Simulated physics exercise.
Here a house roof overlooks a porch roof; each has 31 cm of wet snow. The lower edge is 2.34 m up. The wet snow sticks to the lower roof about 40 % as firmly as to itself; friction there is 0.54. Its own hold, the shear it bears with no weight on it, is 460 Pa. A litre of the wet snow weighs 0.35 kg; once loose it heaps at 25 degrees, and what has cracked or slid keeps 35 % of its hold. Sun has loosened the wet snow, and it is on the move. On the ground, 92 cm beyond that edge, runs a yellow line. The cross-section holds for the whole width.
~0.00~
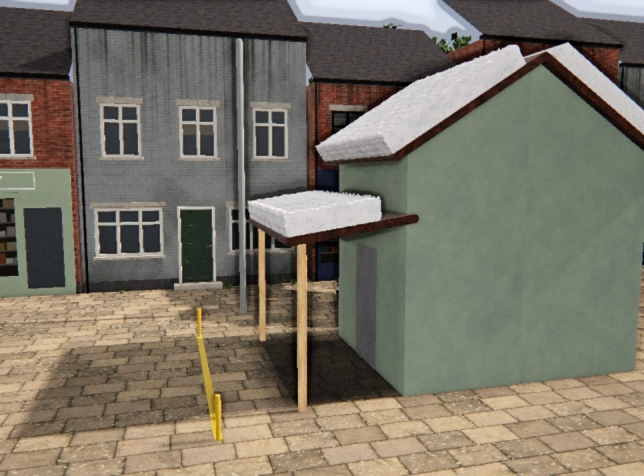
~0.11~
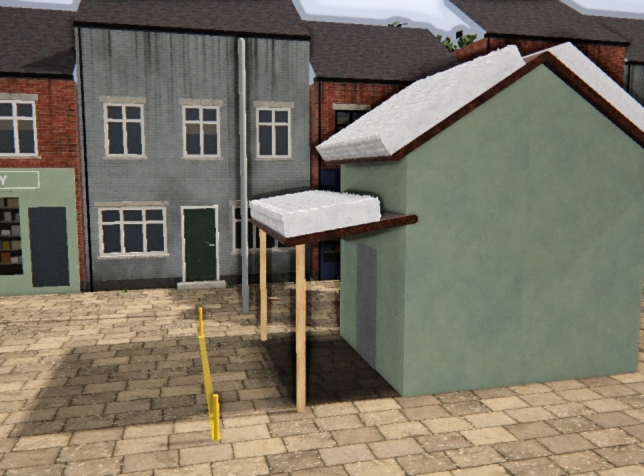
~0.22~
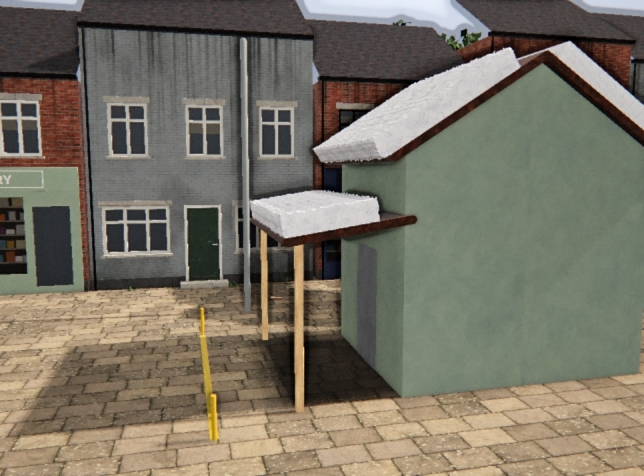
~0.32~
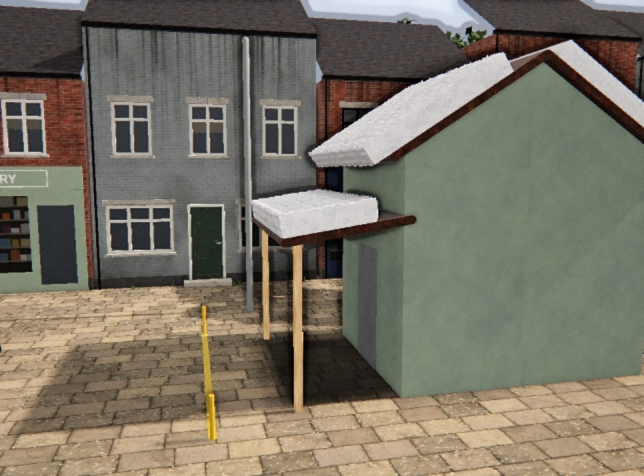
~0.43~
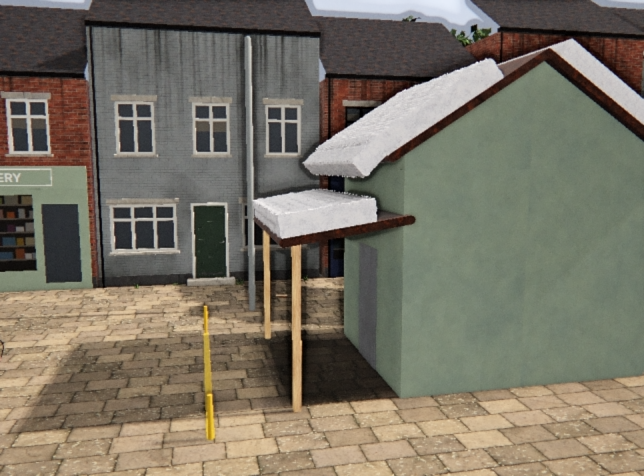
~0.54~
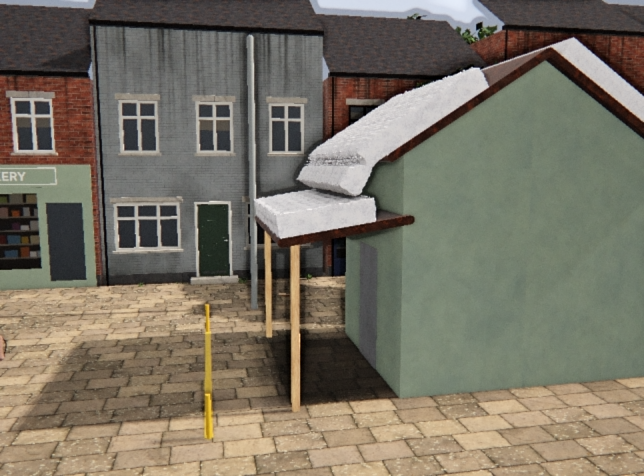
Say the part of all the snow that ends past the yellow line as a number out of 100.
Expect roughly 49 %.
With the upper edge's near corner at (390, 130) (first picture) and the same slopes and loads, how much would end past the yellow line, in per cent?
It would be near 60 %.
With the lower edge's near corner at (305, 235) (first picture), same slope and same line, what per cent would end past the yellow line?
In that case some 55 per cent.
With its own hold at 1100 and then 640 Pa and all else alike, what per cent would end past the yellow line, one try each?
In that order: 35 %, 45 %.
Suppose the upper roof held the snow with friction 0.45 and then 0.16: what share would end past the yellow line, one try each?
In turn about 16 %, 45 %.
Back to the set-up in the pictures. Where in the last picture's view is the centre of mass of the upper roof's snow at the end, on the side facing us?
Near (168, 370).
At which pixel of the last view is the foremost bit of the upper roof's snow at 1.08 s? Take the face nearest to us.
Near (247, 226).
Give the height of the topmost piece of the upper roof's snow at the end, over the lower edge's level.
Some 0.5 m.
After 1.08 s, none is below the lower edge and 0 % is past the line.
After 1.72 s, 55 % is below the lower edge and 39 % is past the line.
After 2.36 s, 64 % is below the lower edge and 49 % is past the line.
After 3.00 s, 64 % is below the lower edge and 49 % is past the line.
After 3.20 s, at the end, 64 % is below the lower edge and 49 % is past the line.
